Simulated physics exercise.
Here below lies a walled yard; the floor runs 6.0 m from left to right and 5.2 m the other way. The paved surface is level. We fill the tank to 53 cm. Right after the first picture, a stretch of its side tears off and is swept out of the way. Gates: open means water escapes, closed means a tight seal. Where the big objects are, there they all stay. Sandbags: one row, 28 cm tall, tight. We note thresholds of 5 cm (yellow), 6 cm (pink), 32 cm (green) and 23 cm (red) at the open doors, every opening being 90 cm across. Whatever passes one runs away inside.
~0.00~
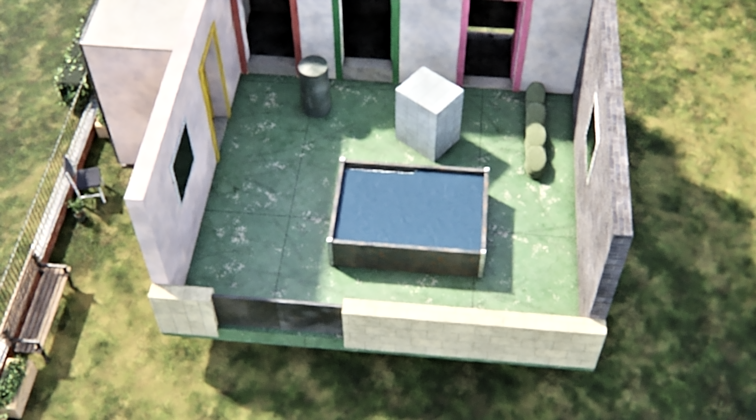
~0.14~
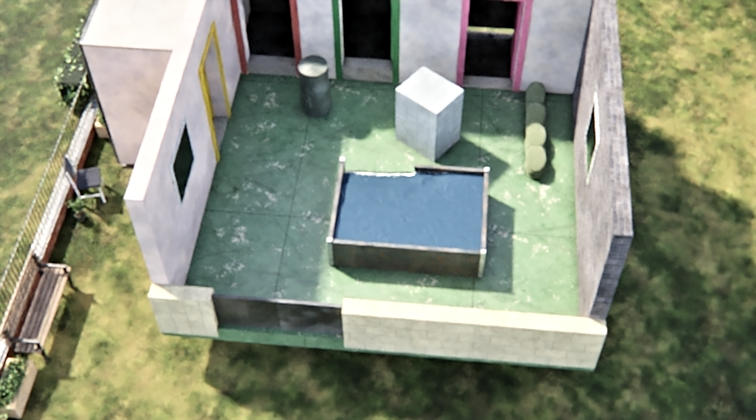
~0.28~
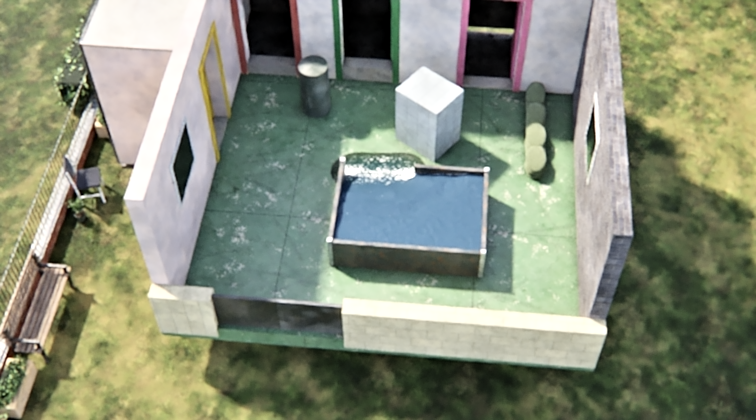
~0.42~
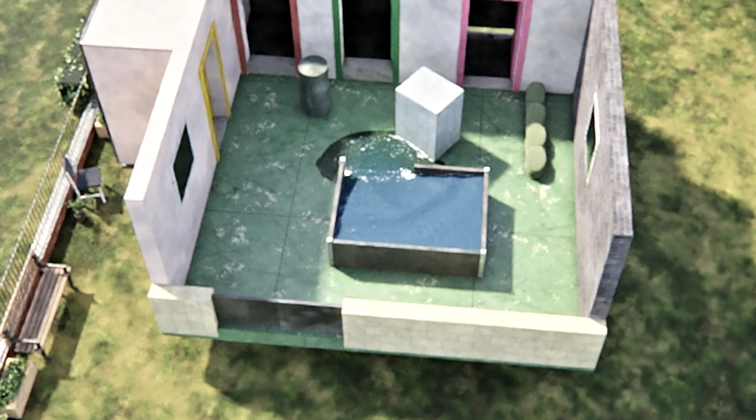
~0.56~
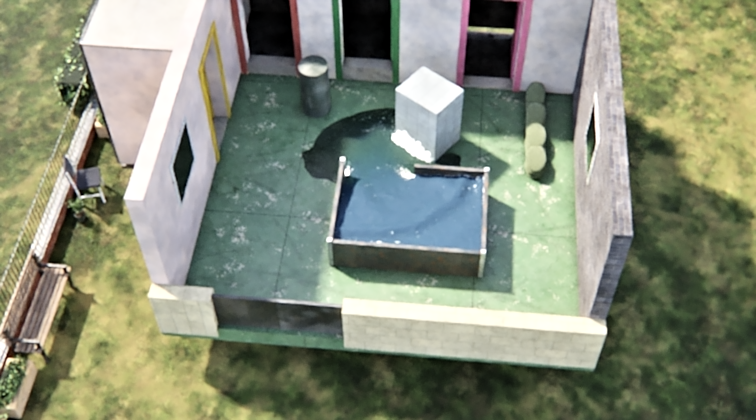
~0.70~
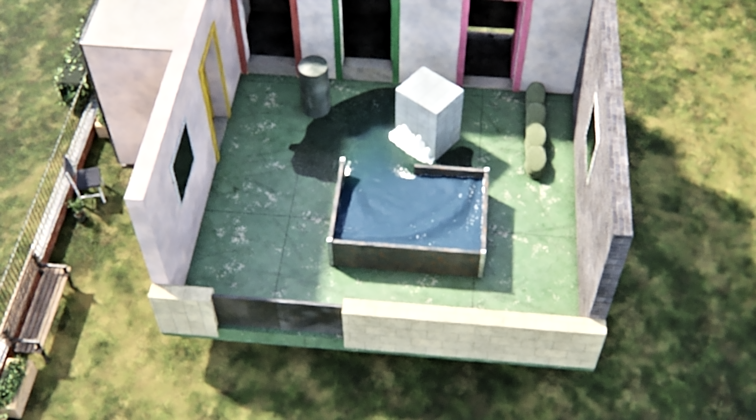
Water poured out through a gap in the far side of a raised tank in a walled yard, spreading across the green floor around a pale block and back toward the doorways.
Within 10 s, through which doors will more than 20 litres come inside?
As I see it, at the yellow door it looks set to land over the limit; at the pink door it looks set to land over the limit; at the green door it looks set to land under the limit; at the red door it looks set to land under the limit.
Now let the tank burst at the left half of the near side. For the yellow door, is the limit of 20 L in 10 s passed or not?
Note: Yellow door, short of the limit.
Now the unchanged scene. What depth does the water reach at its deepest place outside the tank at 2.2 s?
It tops out at some 31 cm.
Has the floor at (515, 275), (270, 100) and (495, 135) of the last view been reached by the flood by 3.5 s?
Listed in sequence, the spots are bone dry, drenched and drenched.
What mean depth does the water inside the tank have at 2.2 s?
Roughly 28 centimetres.
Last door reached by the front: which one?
Answer: The yellow door.
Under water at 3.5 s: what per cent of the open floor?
Near 45 per cent is wet.
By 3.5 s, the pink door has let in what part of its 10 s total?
I'd say close to 0 percent.
After 1.4 s water covers 20 % of the floor and is deepest (36 cm) near (339, 83); yellow door not reached, pink door not reached, green door 28 cm at the sill, 0 L in, red door not reached.
After 2.2 s water covers 35 % of the floor and is deepest (31 cm) near (339, 83); yellow door not reached, pink door 4 cm at the sill, 0 L in, green door 29 cm at the sill, 0 L in, red door 8 cm at the sill, 0 L in.
After 3.5 s water covers 45 % of the floor and is deepest (22 cm) near (248, 84); yellow door 12 cm at the sill, 24 L in, pink door 5 cm at the sill, 0 L in, green door 21 cm at the sill, 1 L in, red door 18 cm at the sill, 1 L in.
After 6.0 s water covers 80 % of the floor and is deepest (14 cm) near (260, 77); yellow door 11 cm at the sill, 74 L in, pink door 9 cm at the sill, 14 L in, green door 12 cm at the sill, 1 L in, red door 12 cm at the sill, 1 L in.
After 10.0 s water covers 95 % of the floor and is deepest (12 cm) near (418, 331); yellow door 6 cm at the sill, 105 L in, pink door 8 cm at the sill, 42 L in, green door 6 cm at the sill, 1 L in, red door 7 cm at the sill, 1 L in.
